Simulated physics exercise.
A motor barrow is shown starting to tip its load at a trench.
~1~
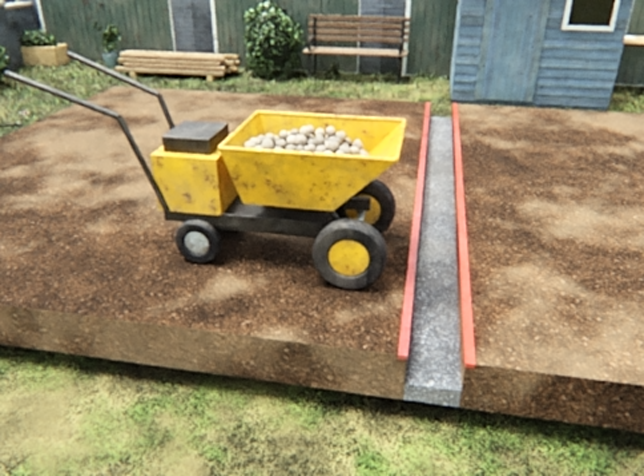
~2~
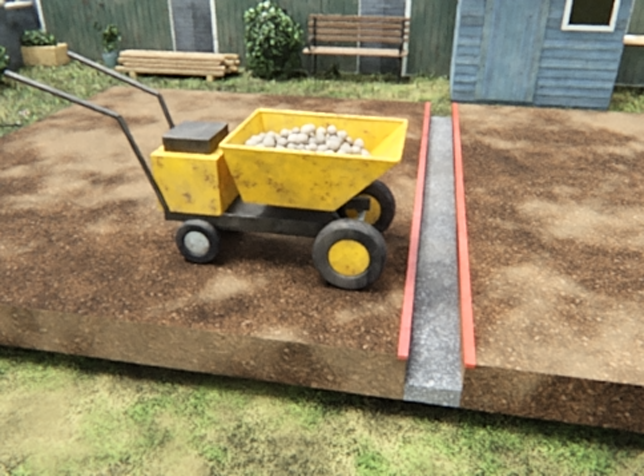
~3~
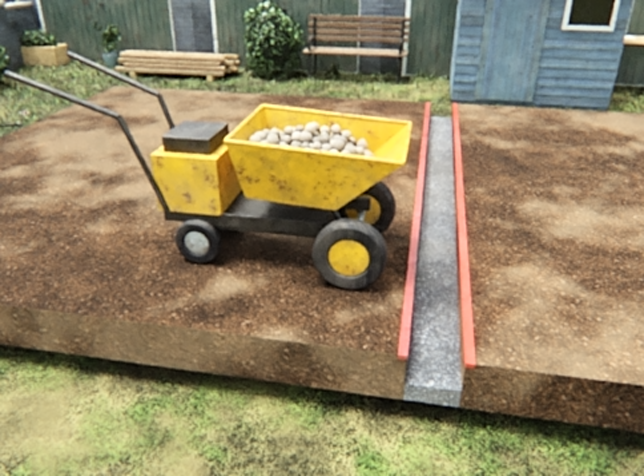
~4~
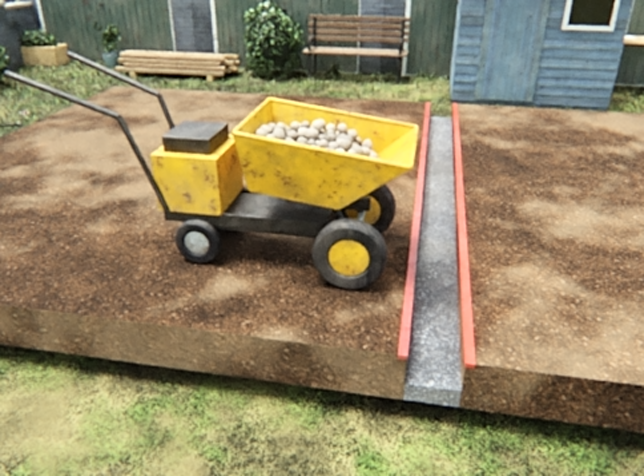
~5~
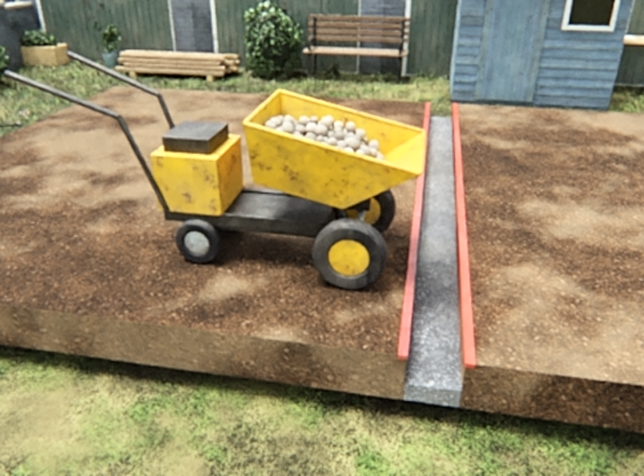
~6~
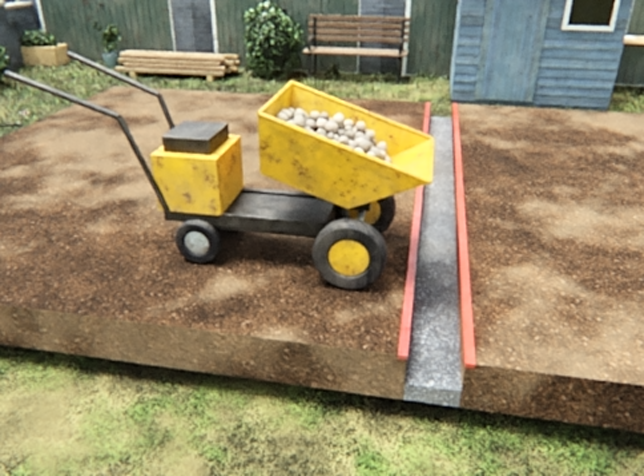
In a fenced garden with a bench and a blue shed behind, a raised bed of brown soil is seen from slightly above. A yellow motor barrow with black wheels and long handles stands at left, its skip holding pale rounded stones, beside a narrow grey strip edged in red. The skip tilts gradually forward to the right, its back rising, while barrow and camera stay still.
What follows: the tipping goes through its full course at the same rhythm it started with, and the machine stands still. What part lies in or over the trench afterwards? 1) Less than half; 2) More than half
Less than half (1).
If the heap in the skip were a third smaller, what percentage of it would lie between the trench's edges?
Roughly 0 in a hundred.
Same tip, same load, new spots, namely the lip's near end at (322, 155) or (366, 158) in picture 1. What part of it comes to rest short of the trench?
Roughly 10 per cent, and 0 per cent.
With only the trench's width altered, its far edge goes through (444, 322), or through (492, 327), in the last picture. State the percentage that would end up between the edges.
The first try comes out at 0 percent and the second at 50 percent.
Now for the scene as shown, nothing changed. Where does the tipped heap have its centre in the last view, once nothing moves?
Somewhere around (516, 268) in the final view.
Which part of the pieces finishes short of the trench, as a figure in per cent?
Result: Some 0 % of the load.
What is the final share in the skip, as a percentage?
My estimate is about 10 per cent.
Just after the last frame, skip tipped steeply; every one in the skip.
A moment on, skip tipped right over; roughly two thirds in the skip; roughly a third beyond it; just a few falling.
Further on, skip tipped right over; about a tenth in the skip; just a few in or heaped over the trench; the larger part beyond it.
When it is over, skip tipped right over; about a tenth in the skip; just a few in or heaped over the trench; the larger part beyond it.
